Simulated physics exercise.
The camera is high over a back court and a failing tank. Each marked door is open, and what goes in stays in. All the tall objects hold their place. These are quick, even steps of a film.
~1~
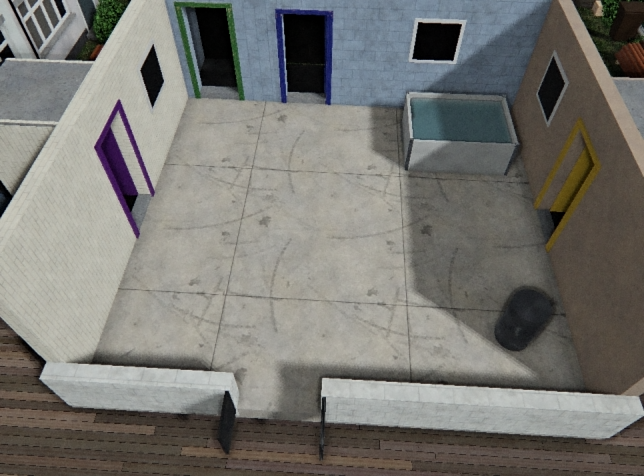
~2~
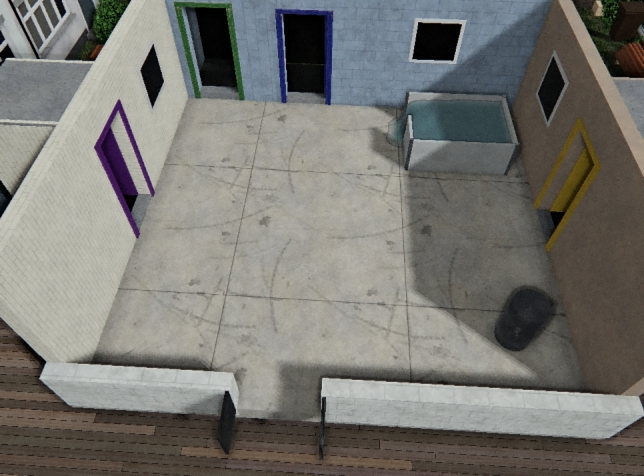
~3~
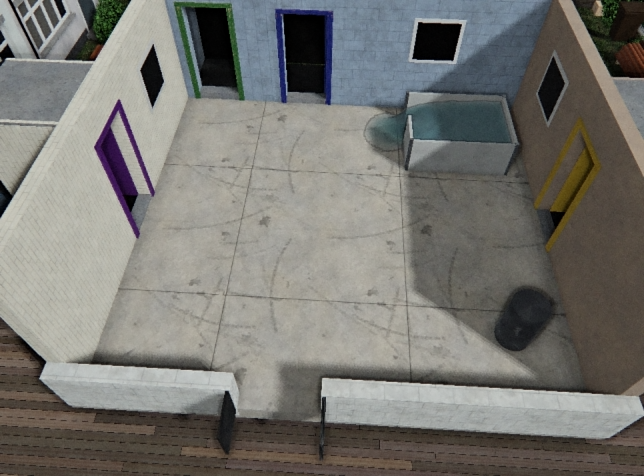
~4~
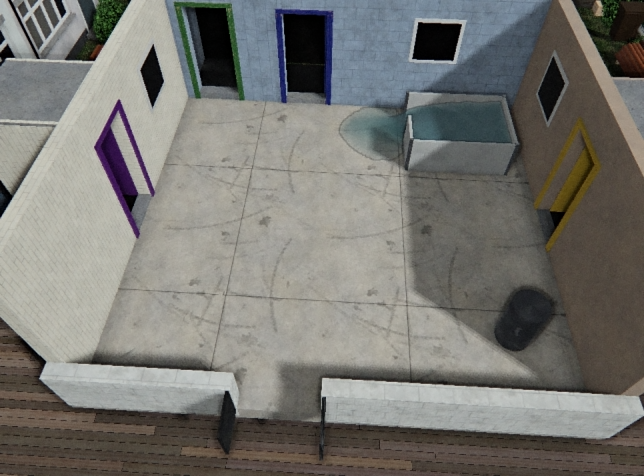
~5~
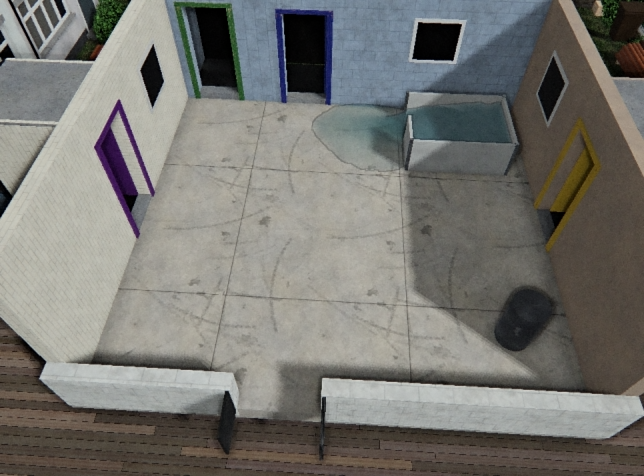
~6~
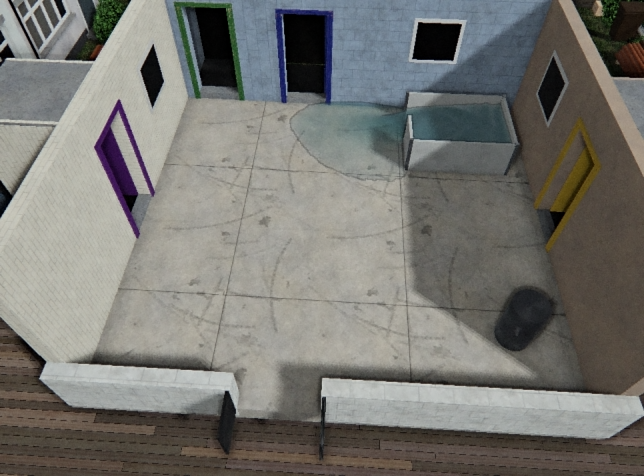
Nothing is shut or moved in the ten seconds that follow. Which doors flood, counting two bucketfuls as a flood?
In the end: The green door admits no more than that; the yellow door admits no more than that; the blue door admits no more than that; the purple door admits no more than that.
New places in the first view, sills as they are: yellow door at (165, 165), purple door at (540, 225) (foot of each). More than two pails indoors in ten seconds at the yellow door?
My reading: Yellow door floods.
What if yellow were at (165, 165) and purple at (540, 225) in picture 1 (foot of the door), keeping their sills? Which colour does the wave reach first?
The blue one.
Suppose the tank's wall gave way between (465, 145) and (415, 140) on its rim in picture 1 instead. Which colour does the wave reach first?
I say the door marked yellow.
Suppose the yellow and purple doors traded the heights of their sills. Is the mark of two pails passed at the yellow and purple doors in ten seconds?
My reading: Yellow takes less; purple lets more in.
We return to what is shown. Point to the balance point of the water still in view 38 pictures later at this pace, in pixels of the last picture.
I would point to (307, 179).
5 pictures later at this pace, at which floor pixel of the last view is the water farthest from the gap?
Around (218, 104).
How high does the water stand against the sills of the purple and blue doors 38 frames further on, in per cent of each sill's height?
Near 80 and 50 in a hundred.
A moment on, water covers 20 % of the floor; the green door wet at the sill, nothing in, the yellow door not reached, the blue door wet at the sill, nothing in, the purple door not reached.
Next, water covers 30 % of the floor; the green door wet at the sill, nothing in, the yellow door not reached, the blue door wet at the sill, nothing in, the purple door not reached.
Then, water covers 35 % of the floor; the green door under two buckets in, the yellow door not reached, the blue door under two buckets in, the purple door under two buckets in.
Later, water covers 55 % of the floor; the green door under two buckets in, the yellow door not reached, the blue door under two buckets in, the purple door under two buckets in.
In the end, water covers 80 % of the floor; the green door under two buckets in, the yellow door wet at the sill, nothing in, the blue door under two buckets in, the purple door under two buckets in.
